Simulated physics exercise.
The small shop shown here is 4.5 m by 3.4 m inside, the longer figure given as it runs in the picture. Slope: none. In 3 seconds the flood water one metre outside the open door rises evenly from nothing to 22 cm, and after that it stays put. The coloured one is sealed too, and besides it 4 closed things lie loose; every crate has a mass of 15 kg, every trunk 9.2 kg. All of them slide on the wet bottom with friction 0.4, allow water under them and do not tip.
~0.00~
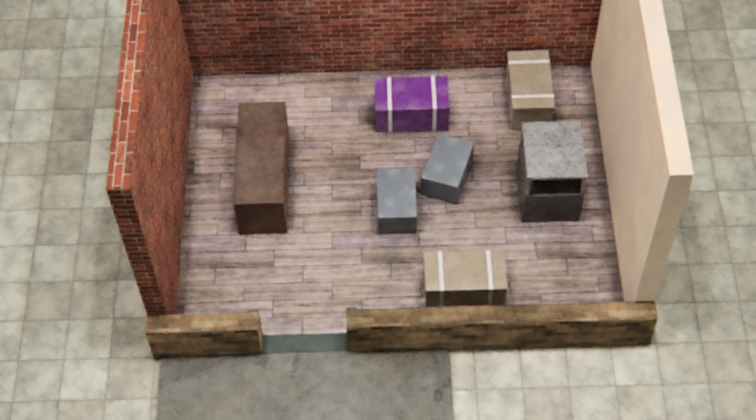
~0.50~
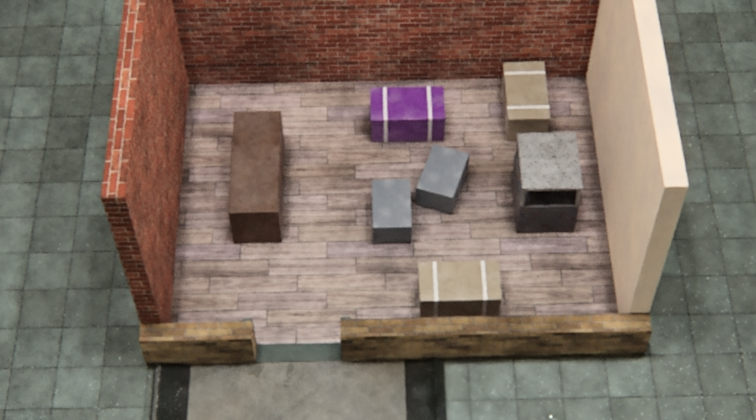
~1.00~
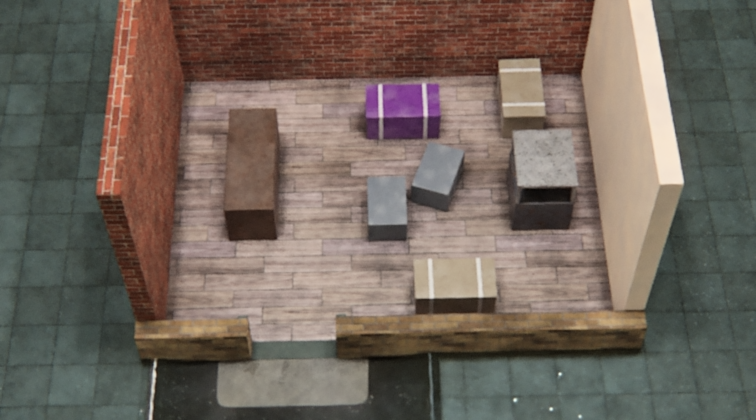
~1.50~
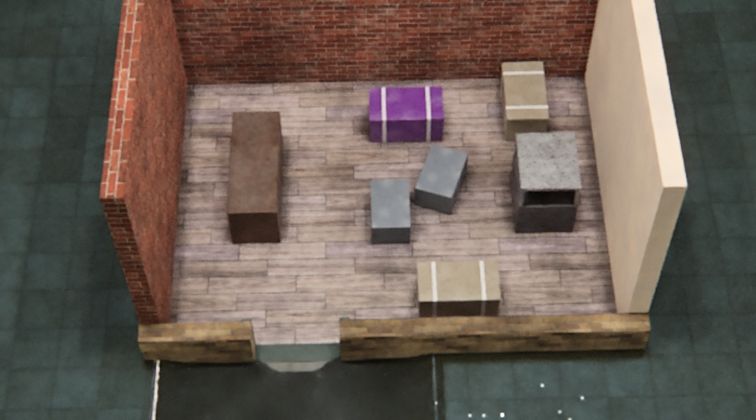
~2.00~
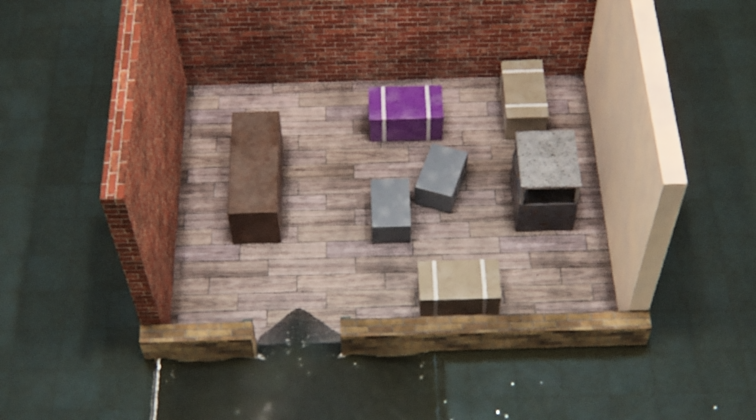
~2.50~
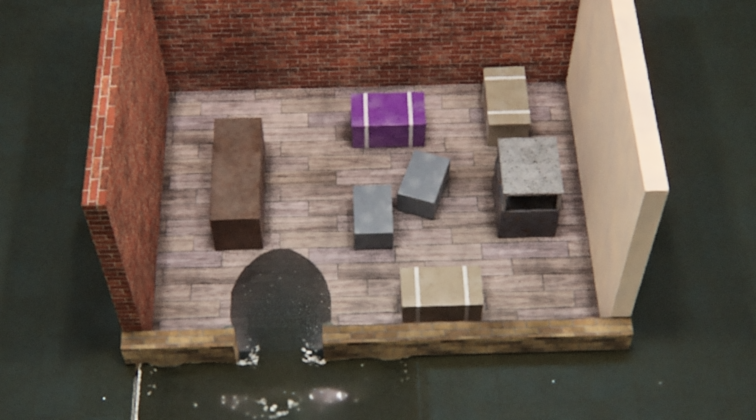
The clip shows a roofless, brick-walled shop holding a purple trunk and other furnishings as dark water covers the paving outside, then enters through the front doorway and spreads in a rounded patch across the floorboards; the furnishings stay still.
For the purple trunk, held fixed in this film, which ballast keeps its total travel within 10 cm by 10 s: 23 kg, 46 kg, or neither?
Only the upper figure is adequate.
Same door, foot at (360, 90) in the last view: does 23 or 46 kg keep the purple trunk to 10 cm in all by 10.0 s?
In that case both options fail.
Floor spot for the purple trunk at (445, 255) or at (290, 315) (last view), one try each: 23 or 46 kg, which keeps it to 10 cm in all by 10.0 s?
In order: Even the lighter mass works; both fall short.
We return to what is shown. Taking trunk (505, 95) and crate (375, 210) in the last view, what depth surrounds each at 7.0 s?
Some 3 cm at the first, some 5 cm at the second.
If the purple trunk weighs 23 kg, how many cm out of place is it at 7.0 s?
I'd put it at about 0 cm.
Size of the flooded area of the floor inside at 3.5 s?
I'd estimate close to 4.0 m2.
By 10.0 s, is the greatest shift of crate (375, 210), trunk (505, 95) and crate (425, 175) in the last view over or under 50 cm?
Taking them in order: Within the mark, beyond the mark and within the mark.
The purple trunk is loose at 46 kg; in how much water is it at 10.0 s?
Around 7 cm.
After 3.5 s the purple trunk would be 0 cm from its start with 23 kg and 0 cm from its start with 46 kg; 0 cm of water round it then.
After 4.5 s the purple trunk would be 0 cm from its start with 23 kg and 0 cm from its start with 46 kg; 3 cm of water round it then.
After 7.0 s the purple trunk would be 2 cm from its start with 23 kg and 0 cm from its start with 46 kg; 5 cm of water round it then.
After 10.0 s the purple trunk would be 122 cm from its start with 23 kg and 0 cm from its start with 46 kg; 7 cm of water round it then.
